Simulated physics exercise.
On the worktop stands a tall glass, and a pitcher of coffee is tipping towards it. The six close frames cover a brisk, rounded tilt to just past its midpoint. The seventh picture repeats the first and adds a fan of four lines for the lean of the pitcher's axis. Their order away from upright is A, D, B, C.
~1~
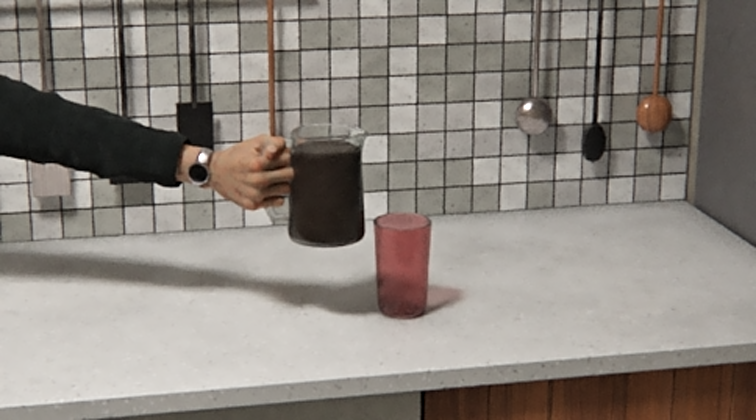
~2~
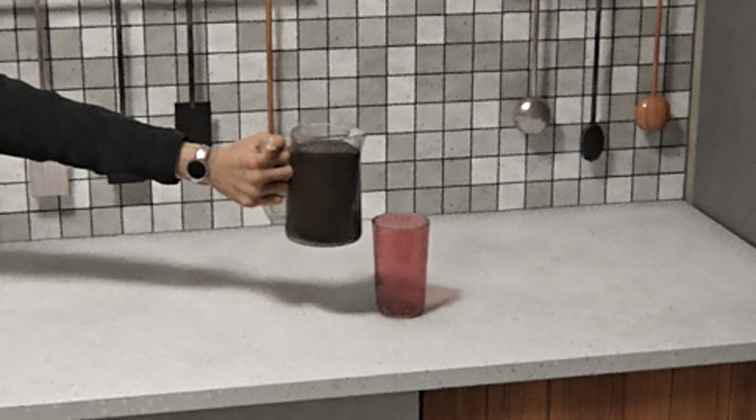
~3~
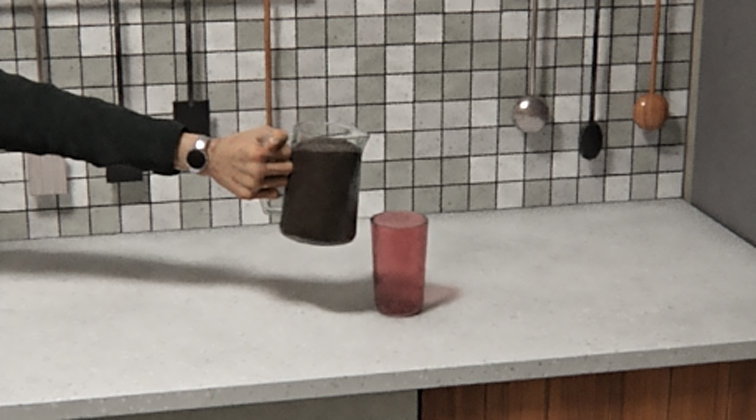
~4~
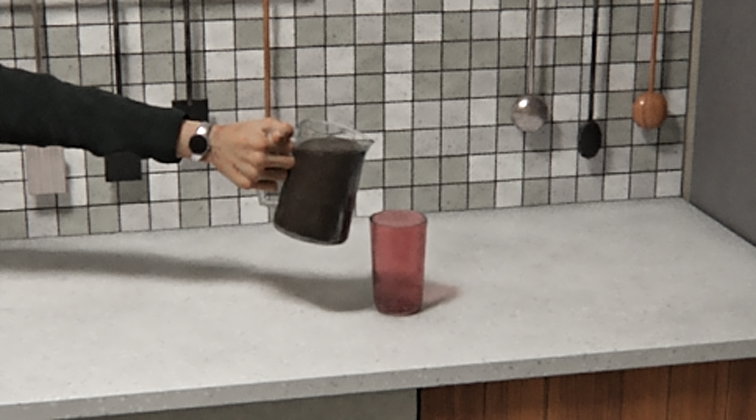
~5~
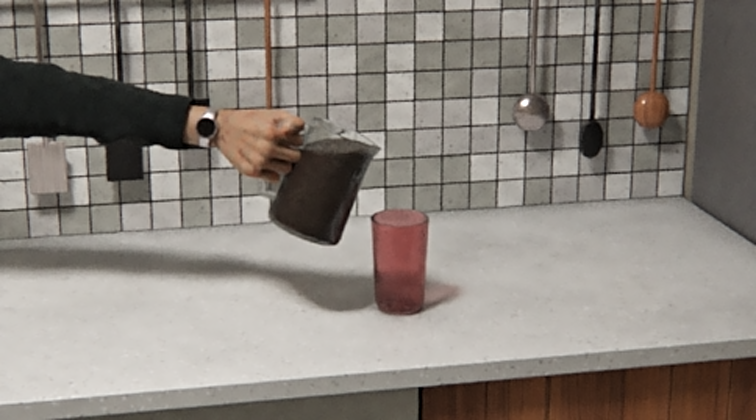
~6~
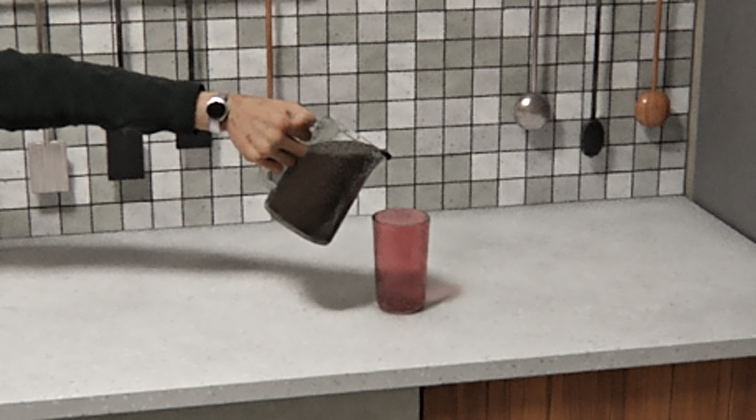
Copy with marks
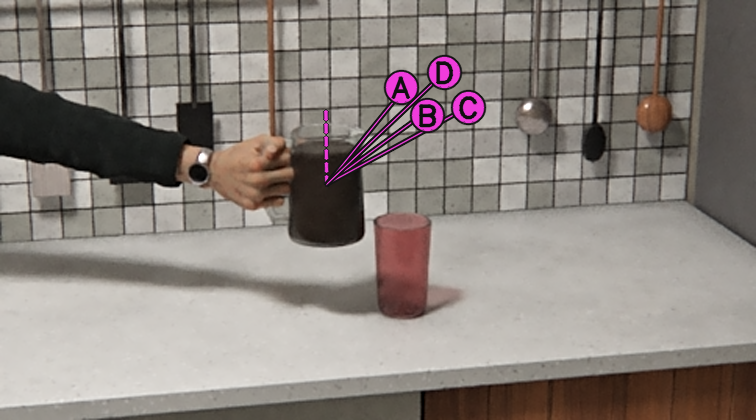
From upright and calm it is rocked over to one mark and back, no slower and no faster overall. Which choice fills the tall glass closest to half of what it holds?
Use line C.
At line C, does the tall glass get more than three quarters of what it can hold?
No, it does not.
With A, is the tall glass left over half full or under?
Under.
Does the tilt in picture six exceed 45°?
No, it does not.
On the marked copy, A at (392, 102); B at (411, 122); C at (453, 115); D at (431, 84).
If A is chosen, the tall glass ends with about 15 % of what it can hold.
If B is chosen, the tall glass ends with about 35 % of what it can hold.
If C is chosen, the tall glass ends with about 52 % of what it can hold.
If D is chosen, the tall glass ends with about 24 % of what it can hold.
